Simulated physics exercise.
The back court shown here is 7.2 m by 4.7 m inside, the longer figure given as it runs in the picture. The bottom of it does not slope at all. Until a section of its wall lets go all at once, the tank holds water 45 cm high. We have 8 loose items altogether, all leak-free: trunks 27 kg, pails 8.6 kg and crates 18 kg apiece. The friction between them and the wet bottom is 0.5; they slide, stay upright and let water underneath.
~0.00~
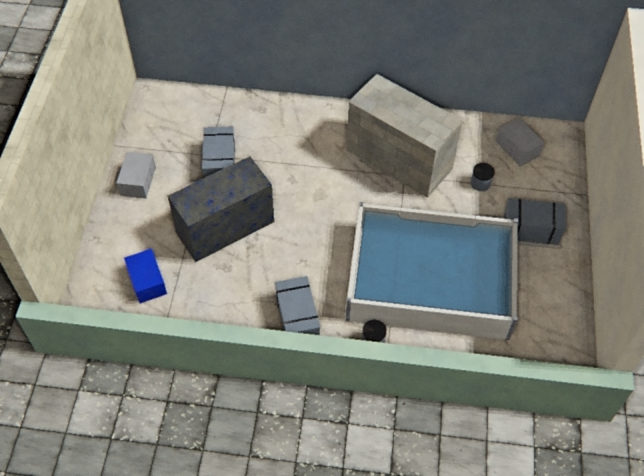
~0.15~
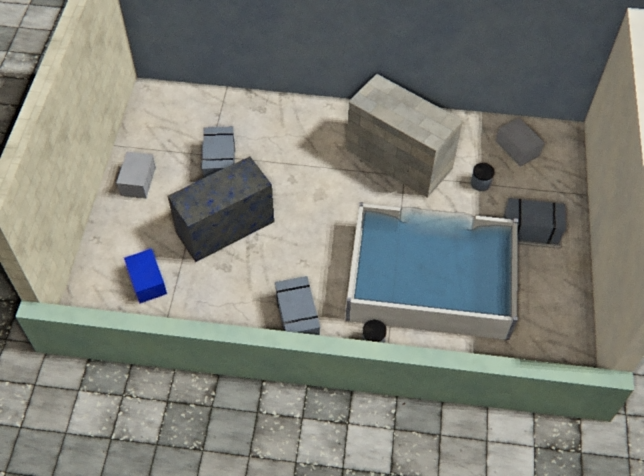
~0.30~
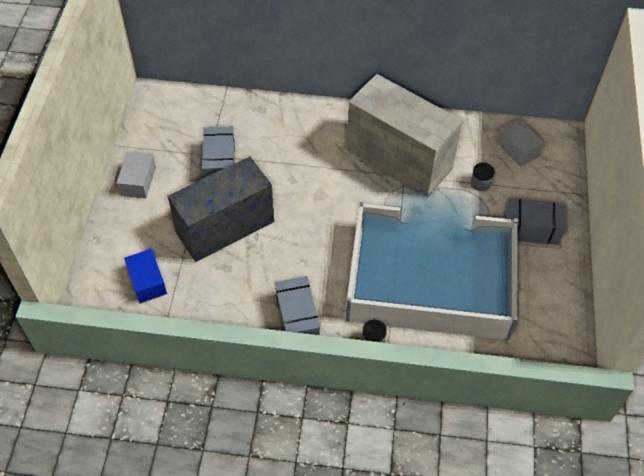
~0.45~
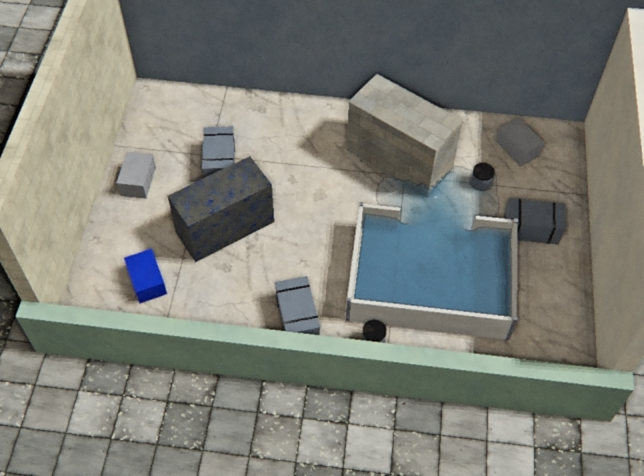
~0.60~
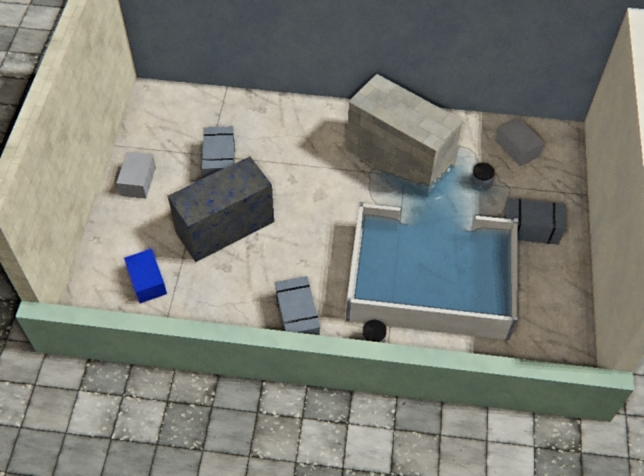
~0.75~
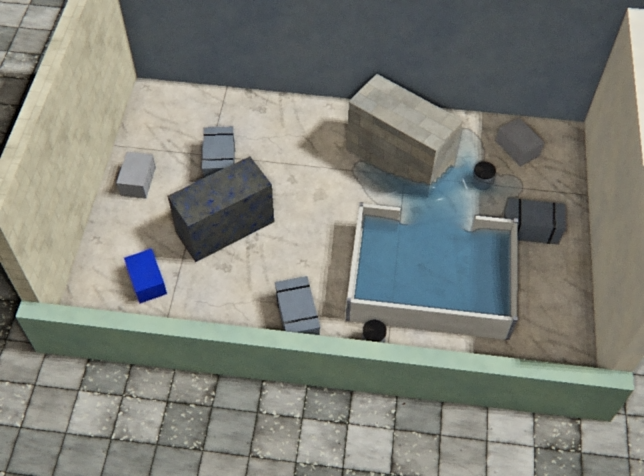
Water pours through a gap in the back wall of a white-rimmed blue tank at the right of a walled court, seen from above by a still camera. Around it stand a large pale block, a dark block, grey crates, two dark pails and a blue crate at left. The water spreads over the pale floor, reaching the pale block and the rear pail, while the objects stay put.
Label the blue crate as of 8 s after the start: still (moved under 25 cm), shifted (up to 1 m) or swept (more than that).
Still.
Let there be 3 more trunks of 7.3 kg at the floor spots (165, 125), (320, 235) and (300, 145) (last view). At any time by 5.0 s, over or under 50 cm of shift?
From first to last: Does not reach it, does not reach it, surpasses it.
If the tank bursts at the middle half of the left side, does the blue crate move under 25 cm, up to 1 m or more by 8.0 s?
What happens next is that the blue crate gets swept a long way.
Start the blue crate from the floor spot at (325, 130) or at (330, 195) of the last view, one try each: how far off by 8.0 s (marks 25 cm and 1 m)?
Run 1: It remains nearly still. Run 2: It is pushed a bit.
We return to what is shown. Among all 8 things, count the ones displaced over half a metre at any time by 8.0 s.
Counting them up, I find 2.
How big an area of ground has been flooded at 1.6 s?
About 11.0 m2 is covered.
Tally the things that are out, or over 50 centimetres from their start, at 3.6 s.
At that time I count 1.
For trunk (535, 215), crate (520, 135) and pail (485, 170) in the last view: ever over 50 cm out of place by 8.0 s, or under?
Within, beyond, beyond.
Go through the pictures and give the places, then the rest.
The first frame shows the blue crate at (144, 270), on the bottom; 3.1 m2 under water; 0 of 8 have shifted.
The second frame shows the blue crate at (144, 270), on the bottom; 3.6 m2 under water; 0 of 8 have shifted.
The third frame shows the blue crate at (144, 270), on the bottom; 4.2 m2 under water; 0 of 8 have shifted.
The fourth frame shows the blue crate at (144, 270) rests on the ground; 4.5 m2 under water; 0 of 8 have shifted.
The fifth frame shows the blue crate at (144, 270) rests on the ground; 4.9 m2 under water; 0 of 8 have shifted.
The sixth frame shows the blue crate at (144, 270), on the bottom; water covers 5.3 m2; 0 of 8 have shifted.
After 1.6 s the blue crate is near (144, 270), 0.0 m from its start, aground; 0 afloat.
After 3.6 s the blue crate is near (144, 270), 0.0 m from its start, aground; 2 afloat.
After 5.6 s the blue crate is near (144, 270), 0.0 m from its start, aground; 1 afloat.
After 8.0 s the blue crate is near (144, 270), 0.0 m from its start, aground; 0 afloat.
